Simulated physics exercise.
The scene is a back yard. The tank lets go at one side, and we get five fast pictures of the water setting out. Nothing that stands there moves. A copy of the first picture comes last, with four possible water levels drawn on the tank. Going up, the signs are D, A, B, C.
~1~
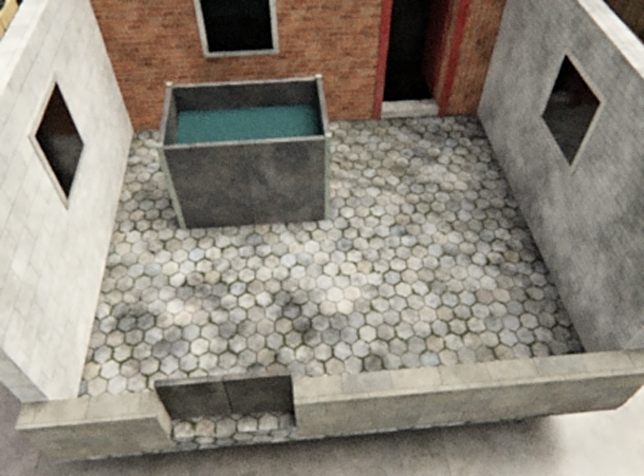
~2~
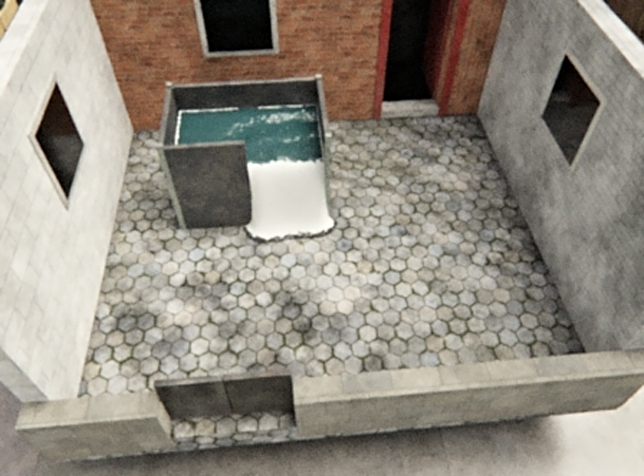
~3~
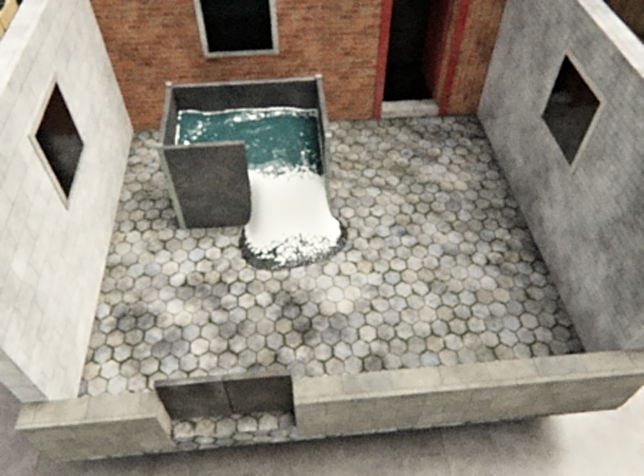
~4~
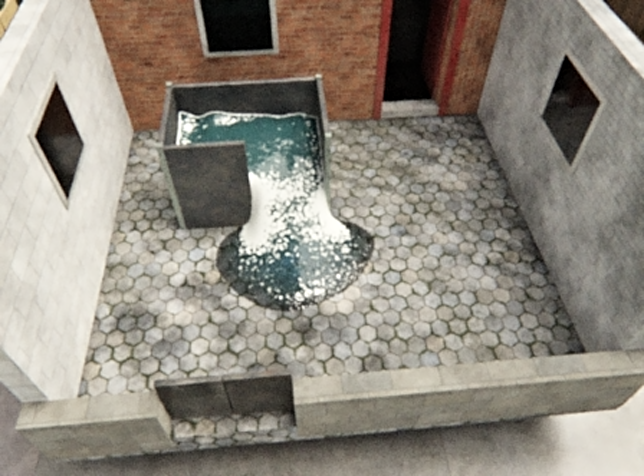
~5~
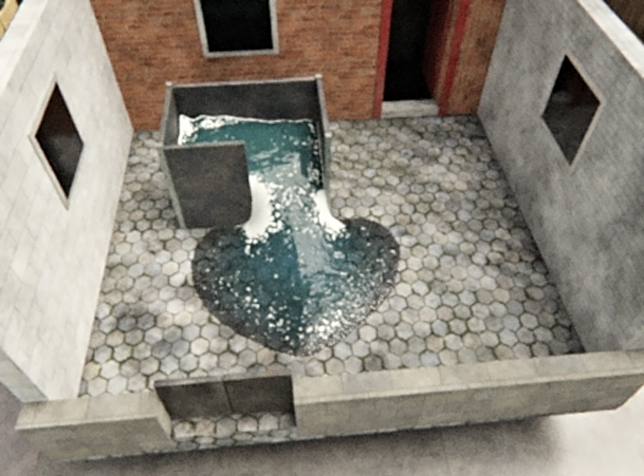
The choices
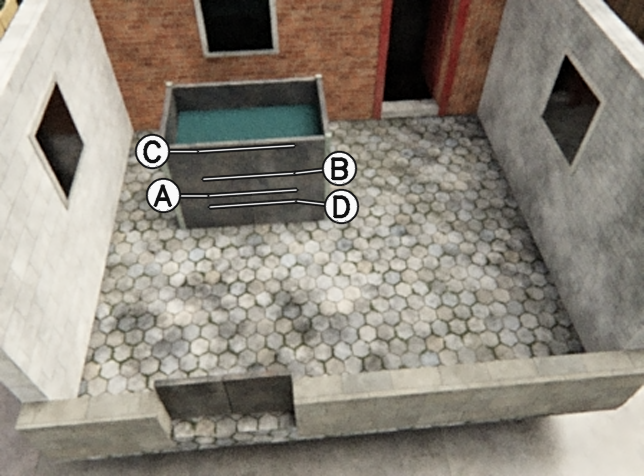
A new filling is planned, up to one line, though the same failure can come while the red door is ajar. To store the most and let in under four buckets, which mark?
Line B just does it.
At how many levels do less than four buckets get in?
Three of them.
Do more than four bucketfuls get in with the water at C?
Yes.
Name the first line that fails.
C it is.
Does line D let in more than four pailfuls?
No, not at all.
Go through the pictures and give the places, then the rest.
The first frame shows water in the tank at rest, its middle at (248, 134); foot of the red doorway at (409, 116); shut gate at (226, 382).
In the second frame, 1 % of the ground under water, visible out to (253, 234).
In the third frame, 4 % of the ground under water, visible out to (263, 264).
In the fourth frame, 8 % of the ground under water, visible out to (286, 305).
In the fifth frame, 16 % of the ground under water, visible out to (337, 323).
In white, A at (252, 192); B at (249, 176); C at (245, 148); D at (253, 204); from the bottom up D, A, B, C.
If A is chosen, nothing gets over.
If B is chosen, a splash gets over, under a bucket.
If C is chosen, about 9 bucketfuls get in.
If D is chosen, nothing gets over.
